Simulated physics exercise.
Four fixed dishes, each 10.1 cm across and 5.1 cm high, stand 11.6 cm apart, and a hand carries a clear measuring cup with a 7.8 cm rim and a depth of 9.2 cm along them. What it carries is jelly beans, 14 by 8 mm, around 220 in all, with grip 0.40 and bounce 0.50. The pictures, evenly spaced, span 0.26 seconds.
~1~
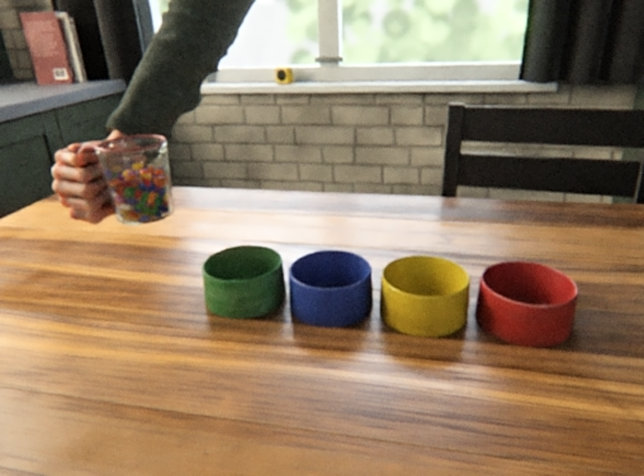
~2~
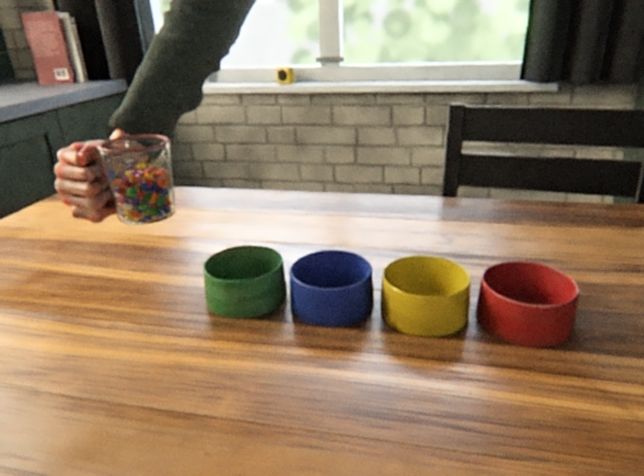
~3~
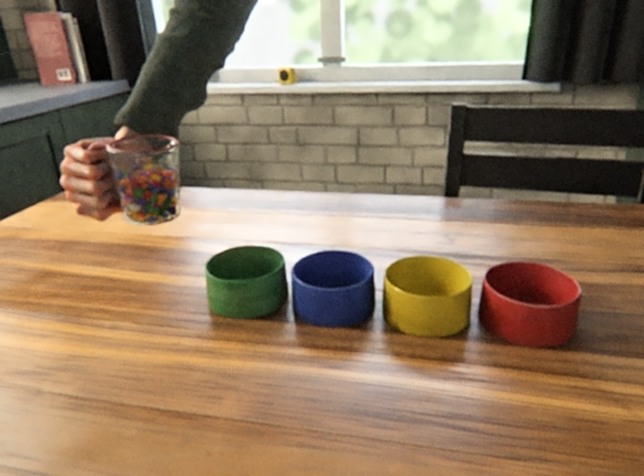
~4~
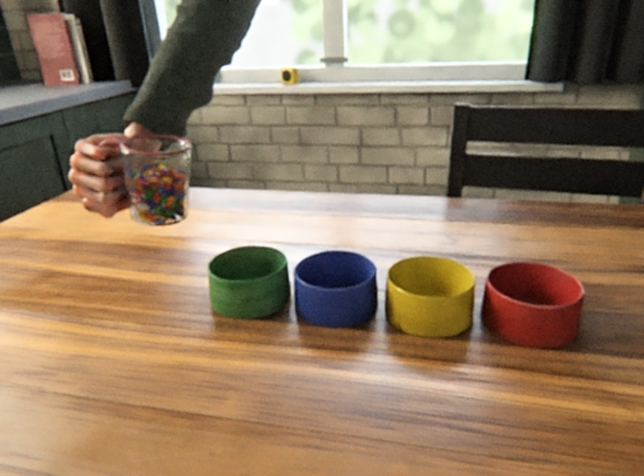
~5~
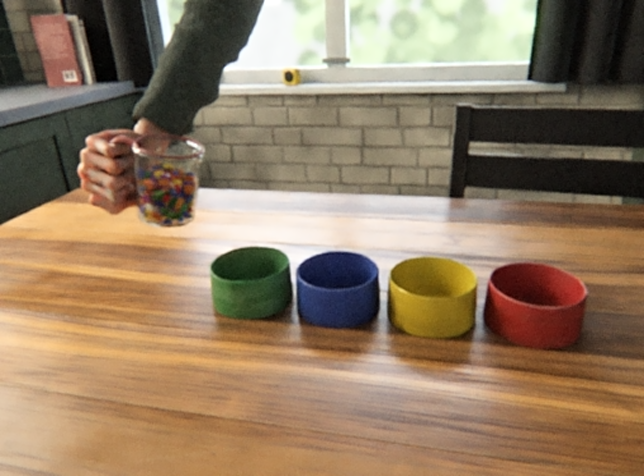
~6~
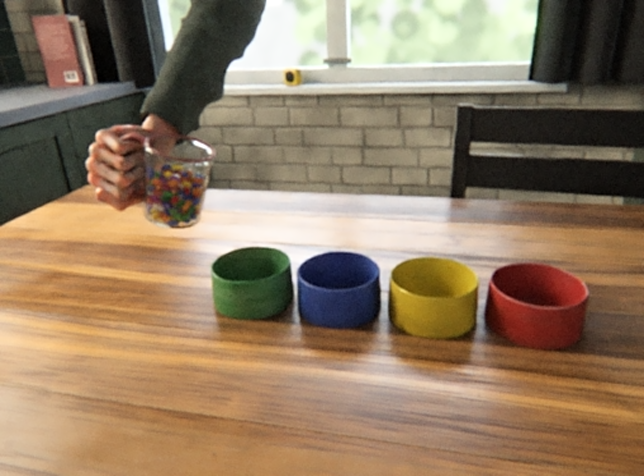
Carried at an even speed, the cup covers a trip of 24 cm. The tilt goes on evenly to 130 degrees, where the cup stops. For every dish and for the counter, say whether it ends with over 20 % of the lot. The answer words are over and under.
Red: Under. Blue: Over. Green: Under. Yellow: Over. Counter: Over.
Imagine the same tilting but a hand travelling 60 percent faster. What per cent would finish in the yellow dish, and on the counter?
Shares: Yellow 10, counter 40.
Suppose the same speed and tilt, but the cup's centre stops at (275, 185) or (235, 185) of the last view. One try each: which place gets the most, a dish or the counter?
The biggest share goes to blue first, then to green.
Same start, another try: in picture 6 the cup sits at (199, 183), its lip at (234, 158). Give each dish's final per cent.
Kept per dish: Red = 0, blue = 50, green = 0, yellow = 10.
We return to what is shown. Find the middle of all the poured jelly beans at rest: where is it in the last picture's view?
When it all comes to rest, the middle is near (384, 301).
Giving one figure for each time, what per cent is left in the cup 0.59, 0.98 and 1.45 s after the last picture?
Around 100 per cent at the first moment, 95 at the second and 0 at the third.
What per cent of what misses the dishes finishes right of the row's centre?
Share on that side: Roughly 60 %.
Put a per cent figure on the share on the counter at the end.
I'd put it near 35 per cent.
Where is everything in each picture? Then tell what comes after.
In the first picture, cup at (139, 180), tilt 0 degrees, lip at (160, 144), moved 0.0 cm; middle of the pieces at (138, 188); green dish at (242, 262); blue dish at (330, 268); yellow dish at (425, 275); red dish at (528, 282).
In the second picture, cup at (141, 180), tilt 1 degrees, lip at (164, 144), moved 0.2 cm; middle of the pieces at (140, 188).
In the third picture, cup at (148, 180), tilt 4 degrees, lip at (173, 146), moved 0.9 cm; middle of the pieces at (146, 189).
In the fourth picture, cup at (158, 181), tilt 9 degrees, lip at (186, 150), moved 1.9 cm; middle of the pieces at (156, 189).
In the fifth picture, cup at (168, 181), tilt 13 degrees, lip at (199, 154), moved 2.9 cm; middle of the pieces at (165, 189).
In the sixth picture, cup at (176, 182), tilt 18 degrees, lip at (211, 158), moved 4.0 cm; middle of the pieces at (173, 190); green dish at (251, 263); blue dish at (338, 270); yellow dish at (434, 277); red dish at (538, 284).
Then, 0.59 s after the last picture, tilt 71 degrees; cup holds 100 %.
Then, 0.98 s after the last picture, tilt 106 degrees; cup holds 95 %.
Then, 1.45 s after the last picture, tilt 130 degrees; cup holds 0 %, blue 35 %, yellow 25 %.
In the end, red 0 %, blue 35 %, green 0 %, yellow 25 %, counter 35 %.
